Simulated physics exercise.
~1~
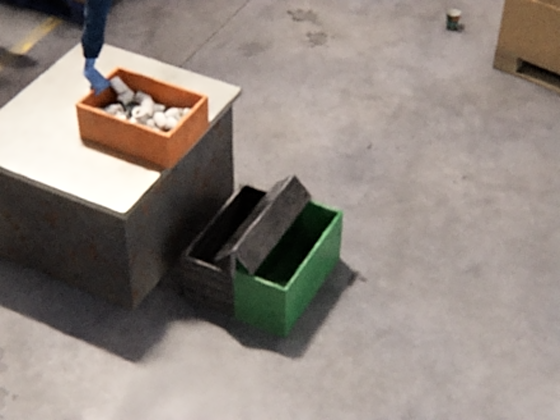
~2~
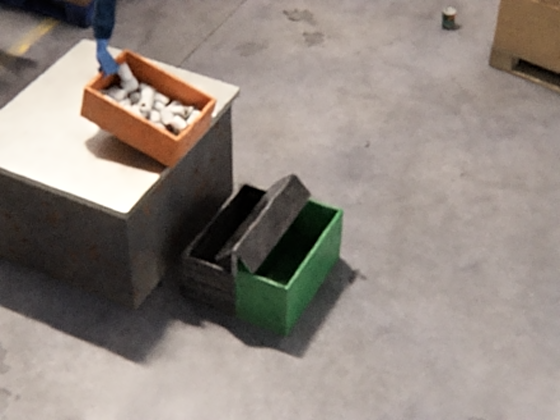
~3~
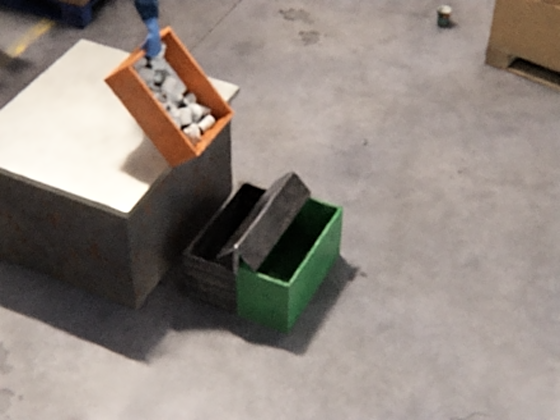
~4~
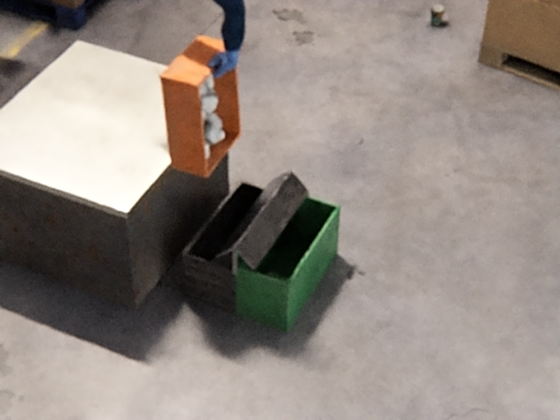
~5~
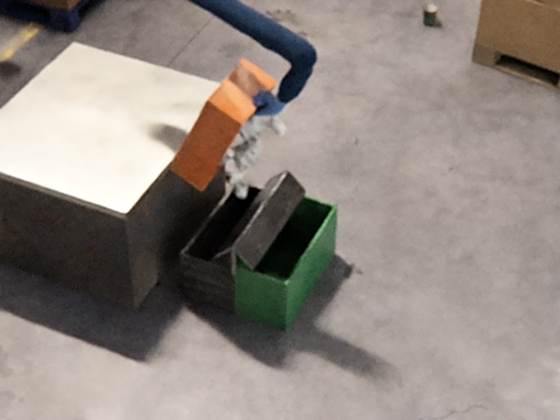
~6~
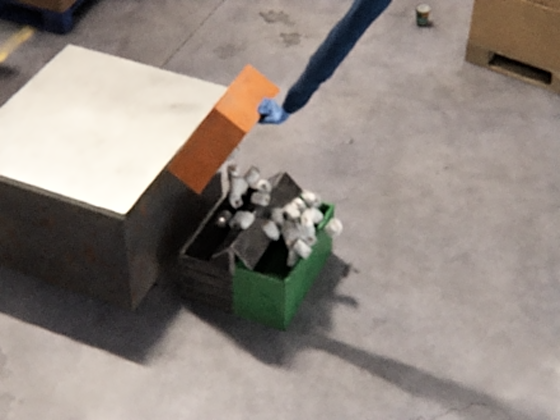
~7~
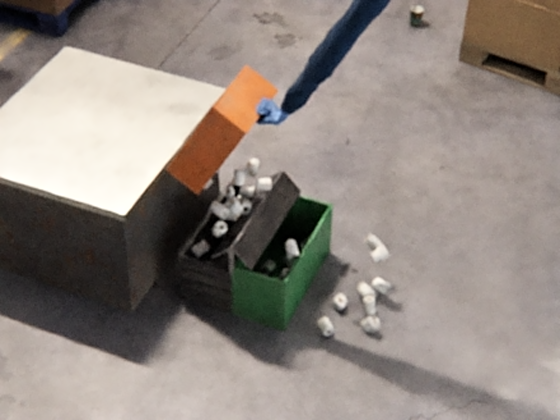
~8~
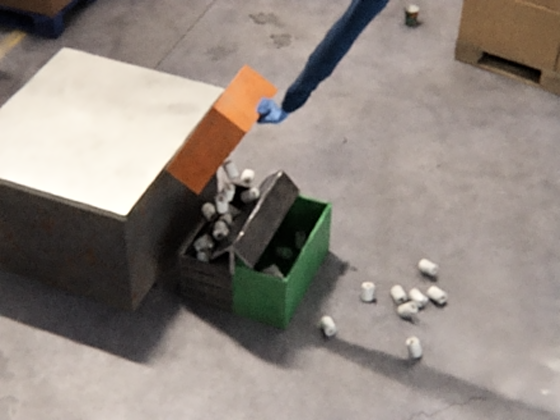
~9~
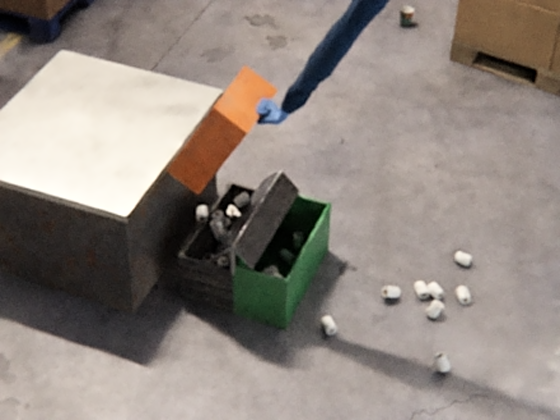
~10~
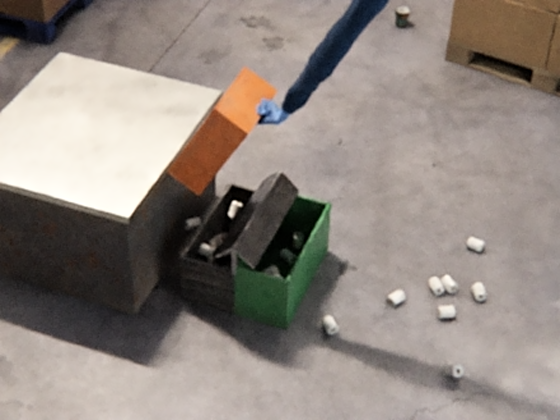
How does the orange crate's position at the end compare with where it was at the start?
At the start the orange crate sits upright on top of the bench near its edge. At the end it is farther right, held steeply tipped over beyond the edge of the bench, above the black tote.
At the start, an orange crate full of white paper rolls sits at the edge of a bench, held by a gloved hand, above an empty black tote and a green trough with a dark roof-shaped splitter between them. The arm lifts and tilts the crate over the front edge until it is tipped well past upright. The rolls pour out in a clump onto the splitter and part to both sides. Several bounce past the trough and scatter across the floor. At the end, the crate is held still, rolls lie in both containers, and a loose group rests on the ground at the right.
